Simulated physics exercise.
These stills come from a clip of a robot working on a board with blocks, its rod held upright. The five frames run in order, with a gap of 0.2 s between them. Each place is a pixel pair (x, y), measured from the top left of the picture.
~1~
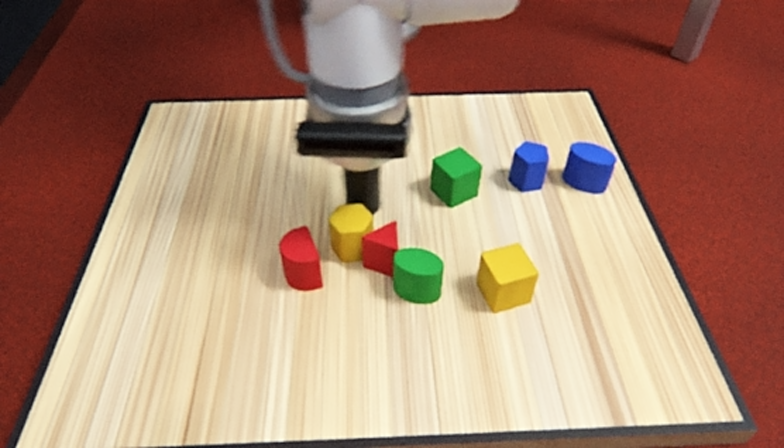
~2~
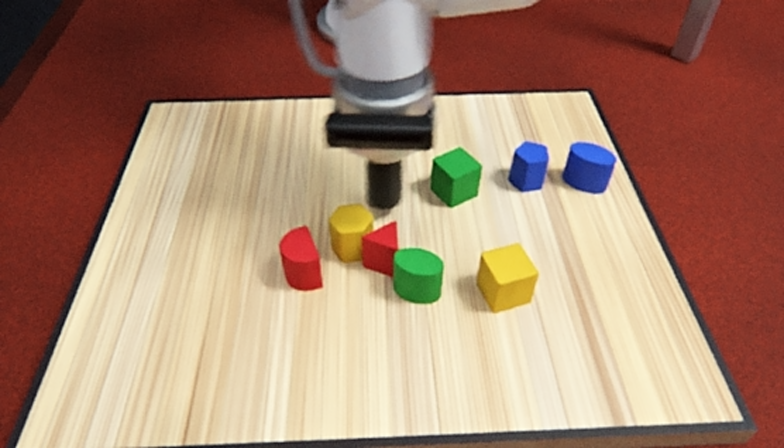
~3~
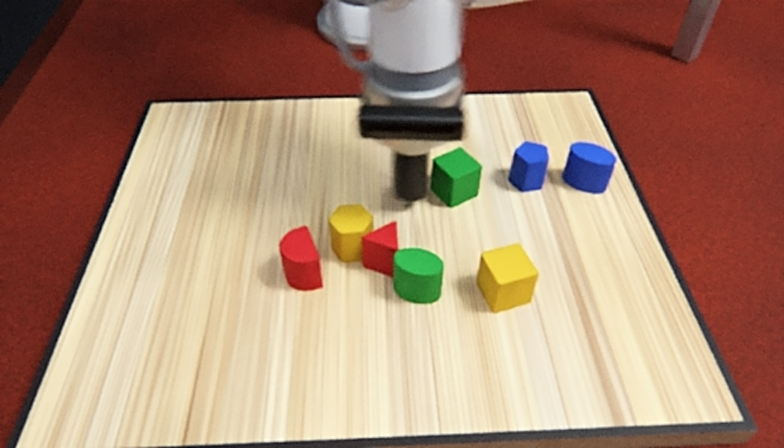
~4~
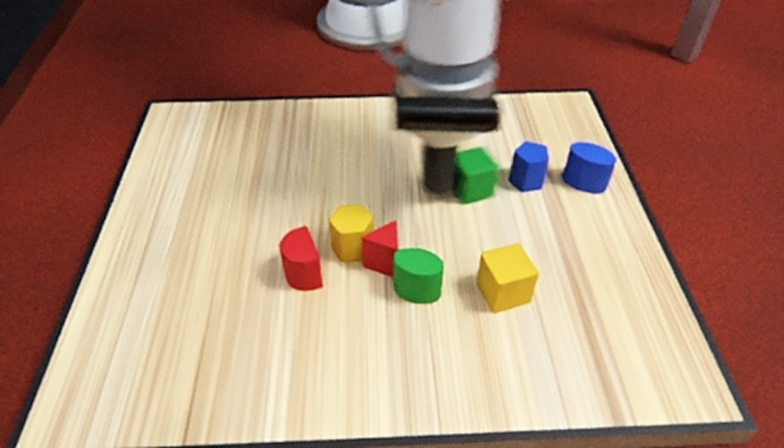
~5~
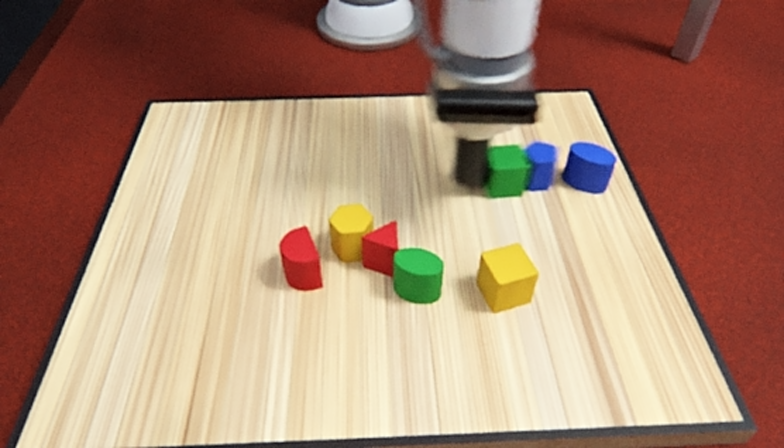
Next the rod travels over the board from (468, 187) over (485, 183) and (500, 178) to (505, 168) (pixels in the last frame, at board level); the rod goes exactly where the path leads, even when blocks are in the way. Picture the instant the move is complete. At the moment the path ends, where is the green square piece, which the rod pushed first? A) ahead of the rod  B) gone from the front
I'll go with B - gone from the front.
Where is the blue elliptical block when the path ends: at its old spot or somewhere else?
It leaves its spot.
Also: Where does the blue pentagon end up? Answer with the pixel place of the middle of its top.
It ends at (581, 144).
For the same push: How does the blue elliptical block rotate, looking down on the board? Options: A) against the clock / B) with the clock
B (with the clock)
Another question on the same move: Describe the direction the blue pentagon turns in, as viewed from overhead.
Answer: With the clock.
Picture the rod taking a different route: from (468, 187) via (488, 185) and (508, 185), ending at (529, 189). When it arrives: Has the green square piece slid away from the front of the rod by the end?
No - that is not the case.
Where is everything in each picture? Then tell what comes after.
Rod tip at (363, 206); block tops, green square piece at (457, 162); blue pentagon at (533, 151); blue elliptical block at (594, 152), in the first picture.
Rod at (385, 199); blocks unchanged, in the second picture.
Rod at (410, 191); blocks unchanged, in the third picture.
Rod at (438, 184); green square piece at (476, 160), in the fourth picture.
Rod at (469, 177); green square piece at (508, 156); blue pentagon at (542, 151); blue elliptical block at (594, 152), in the fifth picture.
The first path, step by step. Halfway along, rod at (495, 171); green square piece at (534, 150); blue pentagon at (567, 149), turned 15° clockwise; blue elliptical block at (606, 152), turned 15° clockwise.
At the end, rod at (507, 157); green square piece at (547, 140), turned 15° clockwise; blue pentagon at (581, 144), turned 30° clockwise; blue elliptical block at (619, 153), turned 35° clockwise.
